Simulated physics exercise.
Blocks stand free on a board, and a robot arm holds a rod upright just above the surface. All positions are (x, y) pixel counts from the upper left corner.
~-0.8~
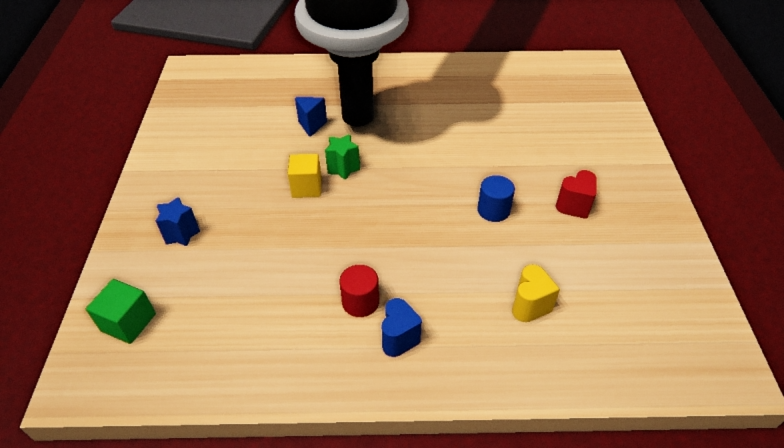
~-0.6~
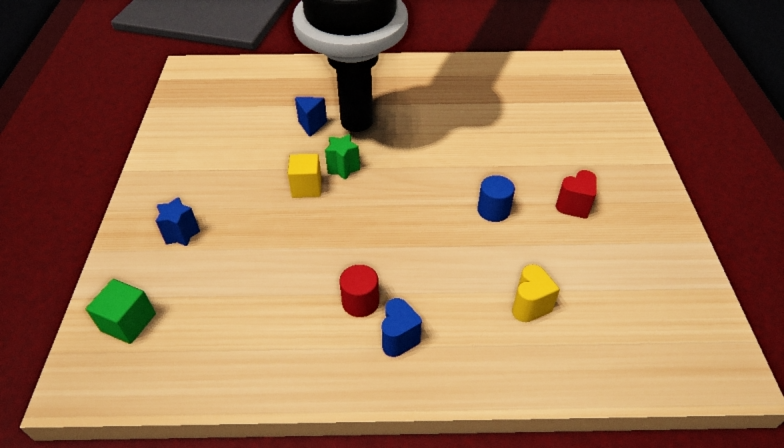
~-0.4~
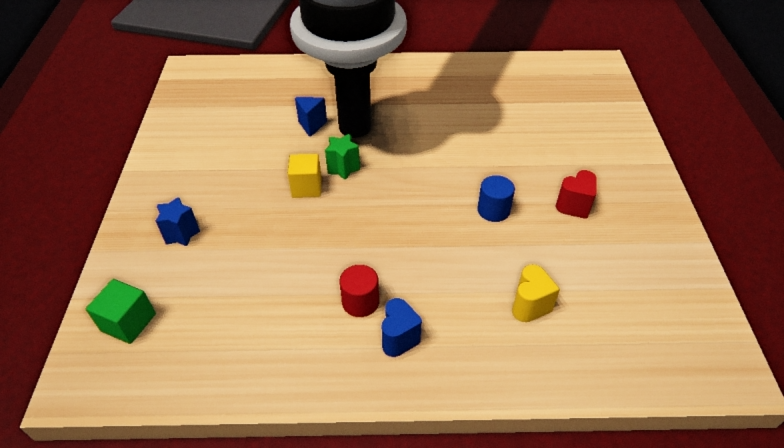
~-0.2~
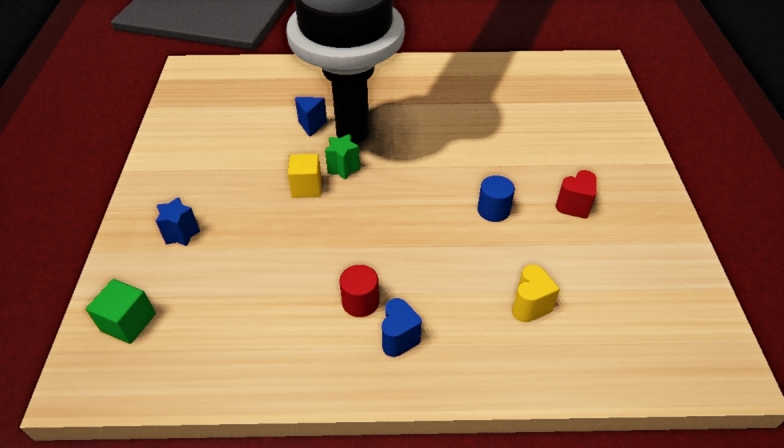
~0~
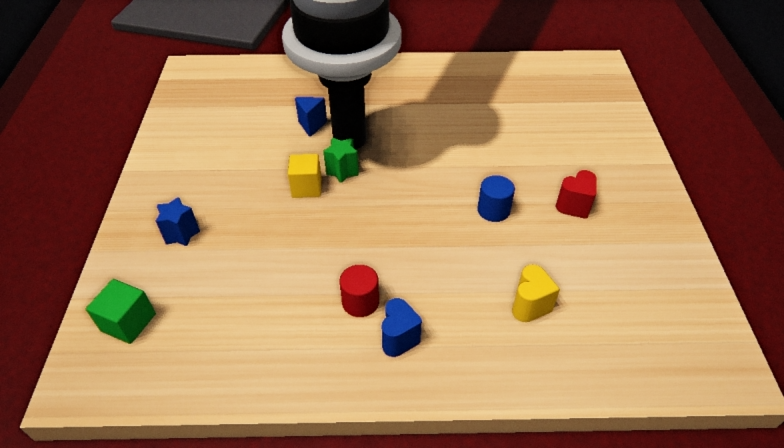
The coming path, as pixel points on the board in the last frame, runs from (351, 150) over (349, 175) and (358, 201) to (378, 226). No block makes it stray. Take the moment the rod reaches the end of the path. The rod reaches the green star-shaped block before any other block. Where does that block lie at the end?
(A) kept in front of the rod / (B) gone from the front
It's B.
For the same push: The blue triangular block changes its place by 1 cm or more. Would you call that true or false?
Verdict: False.
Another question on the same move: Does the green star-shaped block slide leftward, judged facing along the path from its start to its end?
The answer is no.
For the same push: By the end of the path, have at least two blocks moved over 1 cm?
No
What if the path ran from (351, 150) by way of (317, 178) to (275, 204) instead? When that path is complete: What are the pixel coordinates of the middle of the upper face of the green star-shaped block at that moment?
At roughly (331, 171).
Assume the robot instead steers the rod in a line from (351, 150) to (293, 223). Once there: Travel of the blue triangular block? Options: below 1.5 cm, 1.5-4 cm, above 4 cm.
It slides not even 1.5 cm.
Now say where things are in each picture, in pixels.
The first frame shows tip of the rod at (358, 117), middles of tops, yellow square piece at (303, 163), blue triangular block at (309, 102), green star-shaped block at (341, 143).
The second frame shows rod at (357, 122), nothing pushed.
The third frame shows rod at (355, 128), nothing pushed.
The fourth frame shows rod at (353, 134), nothing pushed.
The fifth frame shows rod at (350, 140), yellow square piece at (303, 163), blue triangular block at (309, 102), green star-shaped block at (341, 146).
On the path given first. One third of the way, rod at (348, 165); green star-shaped block at (337, 172), turned 15° clockwise.
Two thirds of the way, rod at (357, 192); green star-shaped block at (333, 194), turned 40° clockwise.
At the end, rod at (377, 216); yellow square piece unmoved; blue triangular block unmoved; green star-shaped block at (333, 198), turned 65° clockwise.
